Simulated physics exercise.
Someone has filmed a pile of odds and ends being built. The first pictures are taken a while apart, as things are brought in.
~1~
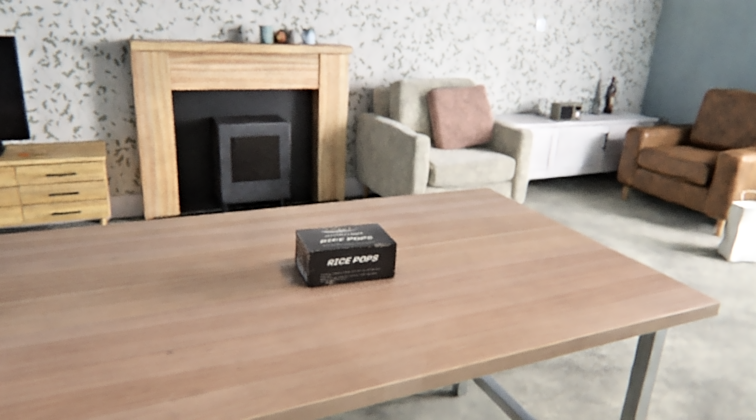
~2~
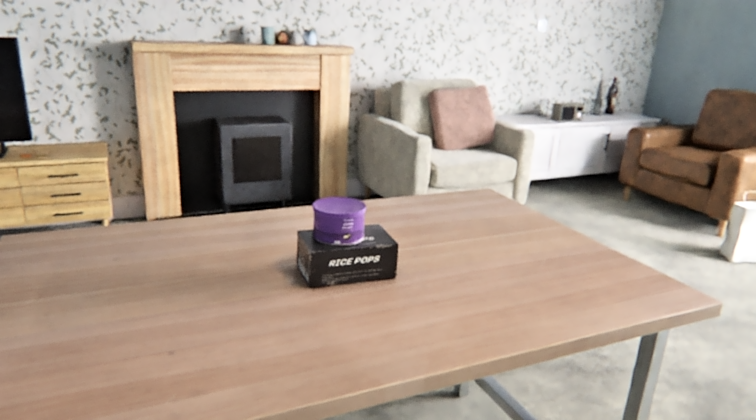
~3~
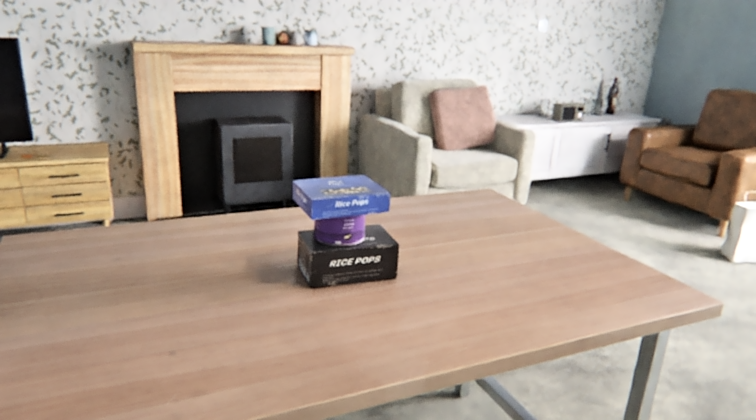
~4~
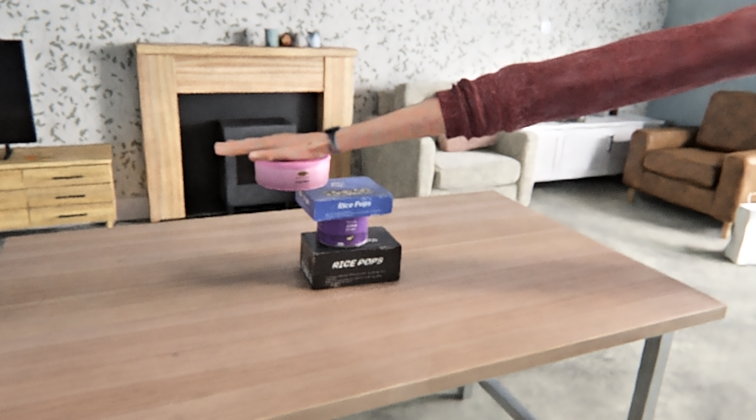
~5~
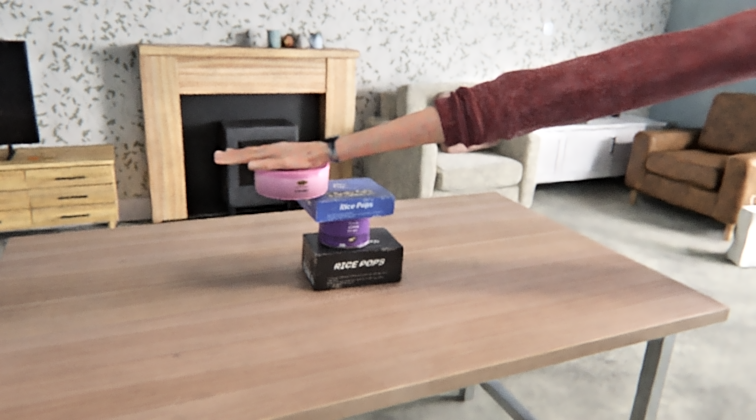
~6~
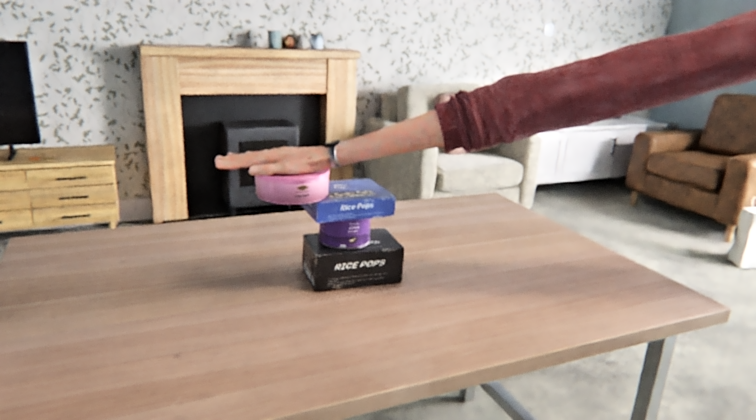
A hand lowers a pink tub onto the left side of the blue packet.
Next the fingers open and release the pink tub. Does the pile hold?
Outcome: The pile comes apart.
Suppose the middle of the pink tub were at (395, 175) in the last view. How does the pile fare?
Then it comes apart.
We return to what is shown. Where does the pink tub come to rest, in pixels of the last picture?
At about (221, 281).
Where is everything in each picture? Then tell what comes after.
In the first frame, the last thing is not in view yet.
In the second frame, the last thing is not in view yet; purple tub (339, 221).
In the third frame, the last thing is not in view yet; black box (347, 254).
The fourth frame shows still above its spot; pink tub (292, 167); blue packet (343, 197).
The fifth frame shows still above its spot; pink tub (292, 176); purple tub (344, 224).
The sixth frame shows in place under the hand; pink tub (292, 181); black box (352, 258).
Then, 0.30 s past the last view, pink tub now fallen.
Then, 0.40 s past the last view, things are still on the move.
Then, 0.50 s past the last view, as before.
Finally, fallen, pink tub; the other 3 still in place. Final places as the last picture's camera would see them, pink tub near (221, 282). The pile gives way.
